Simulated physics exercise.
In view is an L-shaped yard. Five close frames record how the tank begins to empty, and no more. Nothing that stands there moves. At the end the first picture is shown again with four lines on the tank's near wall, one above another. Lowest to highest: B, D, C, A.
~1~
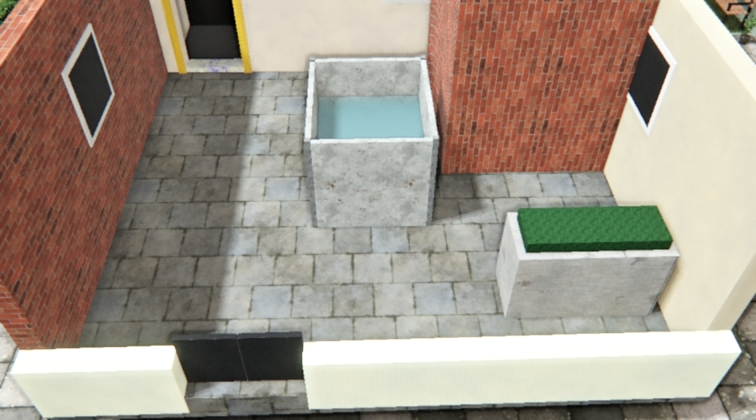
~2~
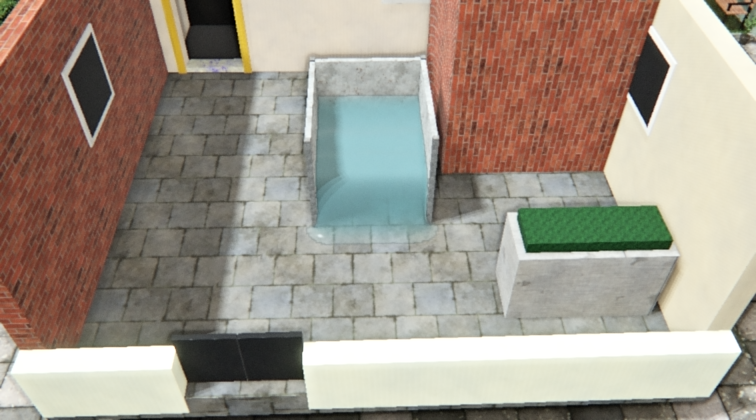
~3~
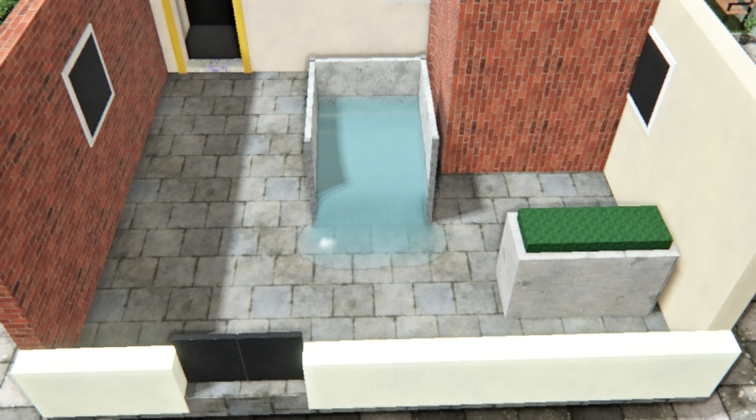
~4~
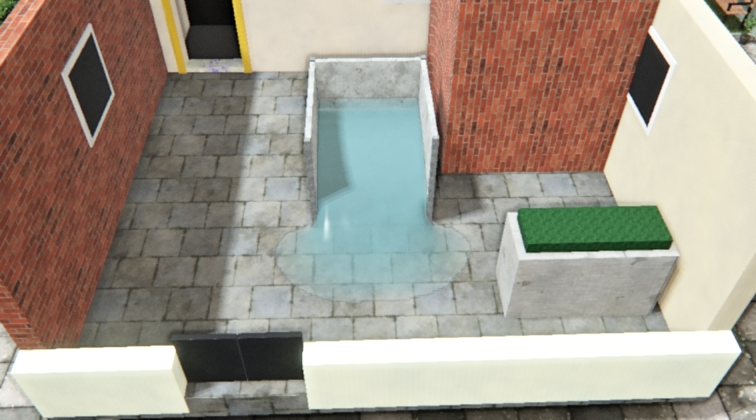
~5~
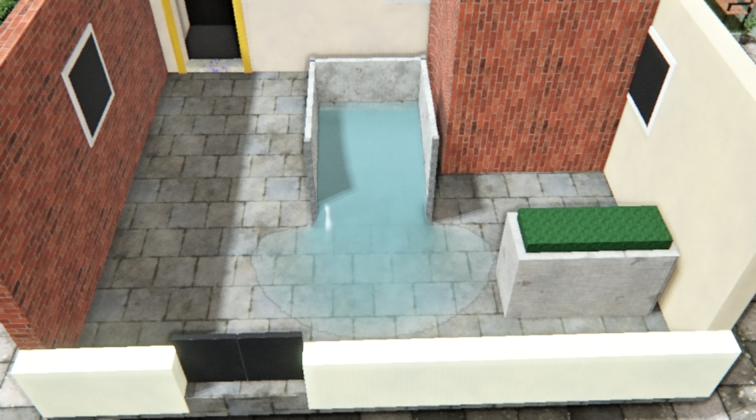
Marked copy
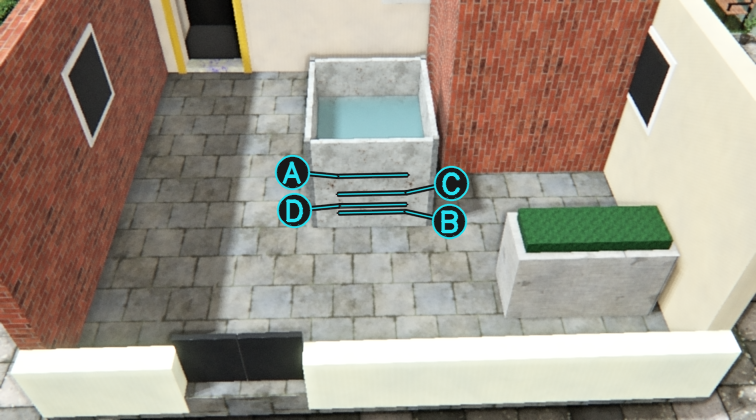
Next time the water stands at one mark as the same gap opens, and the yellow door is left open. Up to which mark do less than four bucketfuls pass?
A is the one.
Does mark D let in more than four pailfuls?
No, not at all.
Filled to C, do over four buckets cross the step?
No.
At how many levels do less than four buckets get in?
All of them.
In cyan, A at (372, 175); B at (372, 212); C at (372, 193); D at (372, 205); from the bottom up B, D, C, A.
If A is chosen, a bucket or two gets in.
If B is chosen, nothing gets over.
If C is chosen, nothing gets over.
If D is chosen, nothing gets over.
